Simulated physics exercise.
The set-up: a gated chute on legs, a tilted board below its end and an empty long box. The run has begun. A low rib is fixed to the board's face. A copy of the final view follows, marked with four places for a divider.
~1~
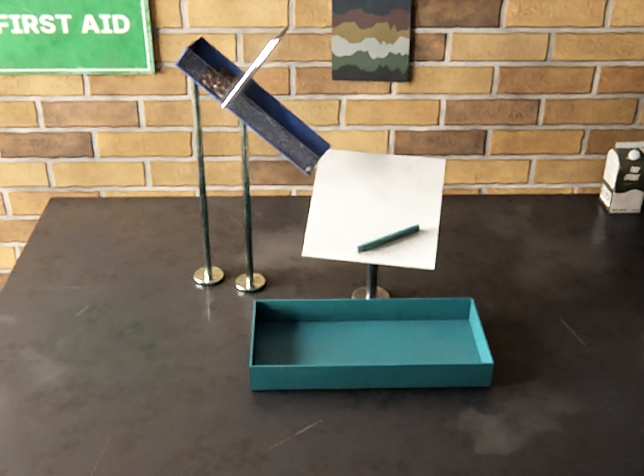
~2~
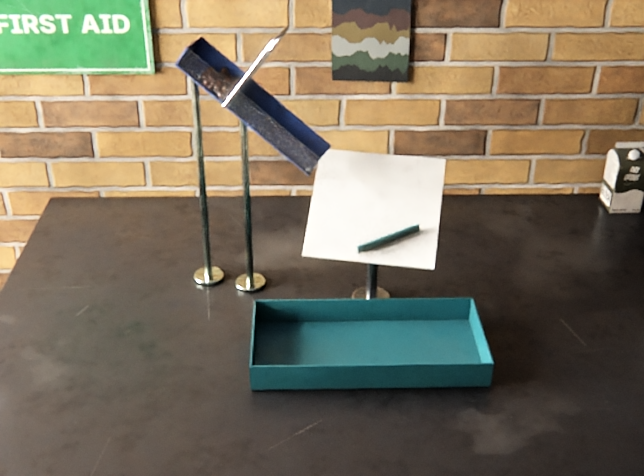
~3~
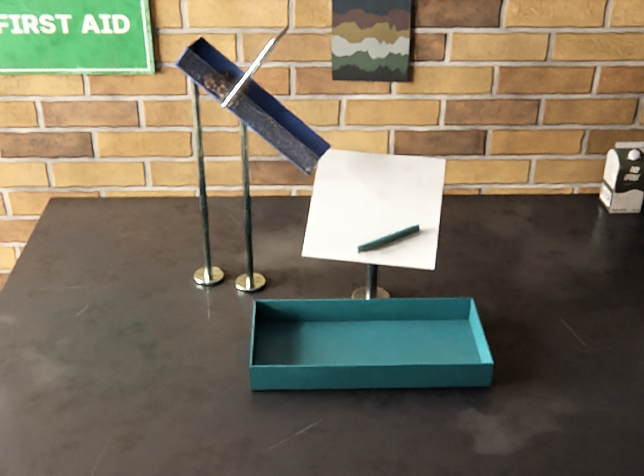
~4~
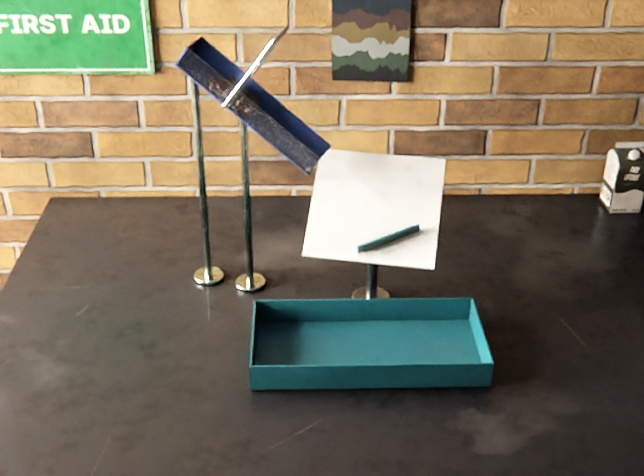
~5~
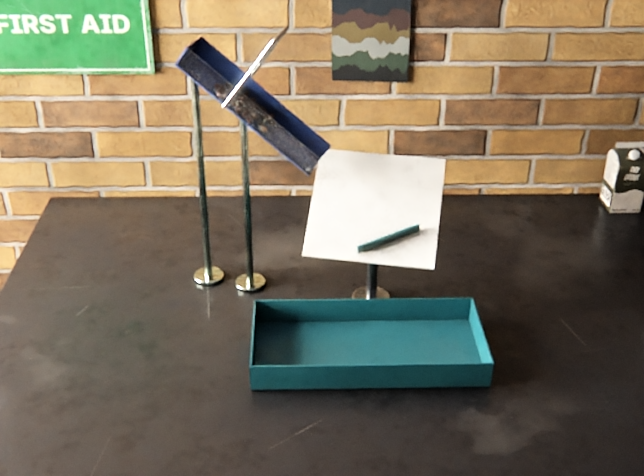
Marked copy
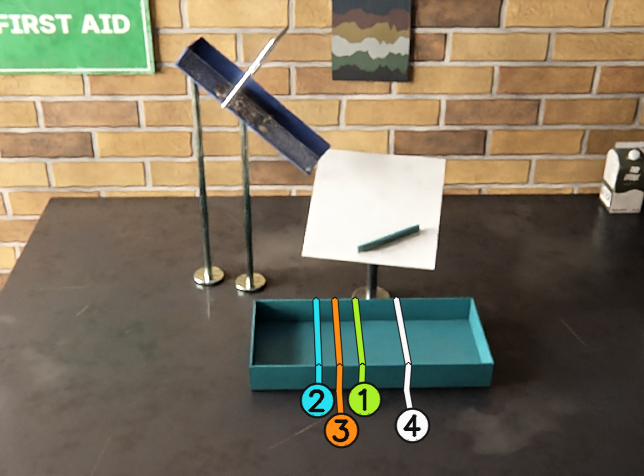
The footage shows small brown pieces sliding down a sloping blue chute on legs, passing beneath a raised gate and moving rightward along the channel, while the tilted white board with its green rib and the empty teal box stay still.
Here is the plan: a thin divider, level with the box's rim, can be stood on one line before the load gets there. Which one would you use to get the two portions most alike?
I would pick line 3.
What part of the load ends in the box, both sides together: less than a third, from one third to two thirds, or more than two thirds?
From one third to two thirds.
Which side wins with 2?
Right.
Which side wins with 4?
More lands on the left.
On the marked copy, line 1 crosses the front rim at (362, 365); line 2 crosses the front rim at (318, 365); line 3 crosses the front rim at (339, 365); line 4 crosses the front rim at (408, 364).
Choosing 1, of what is caught, the larger part on the left of the divider, roughly a quarter on the right.
Choosing 2, of what is caught, just a few on the left of the divider, almost all on the right.
Choosing 3, of what is caught, roughly half on the left of the divider, roughly half on the right.
Choosing 4, of what is caught, almost all on the left of the divider, just a few on the right.
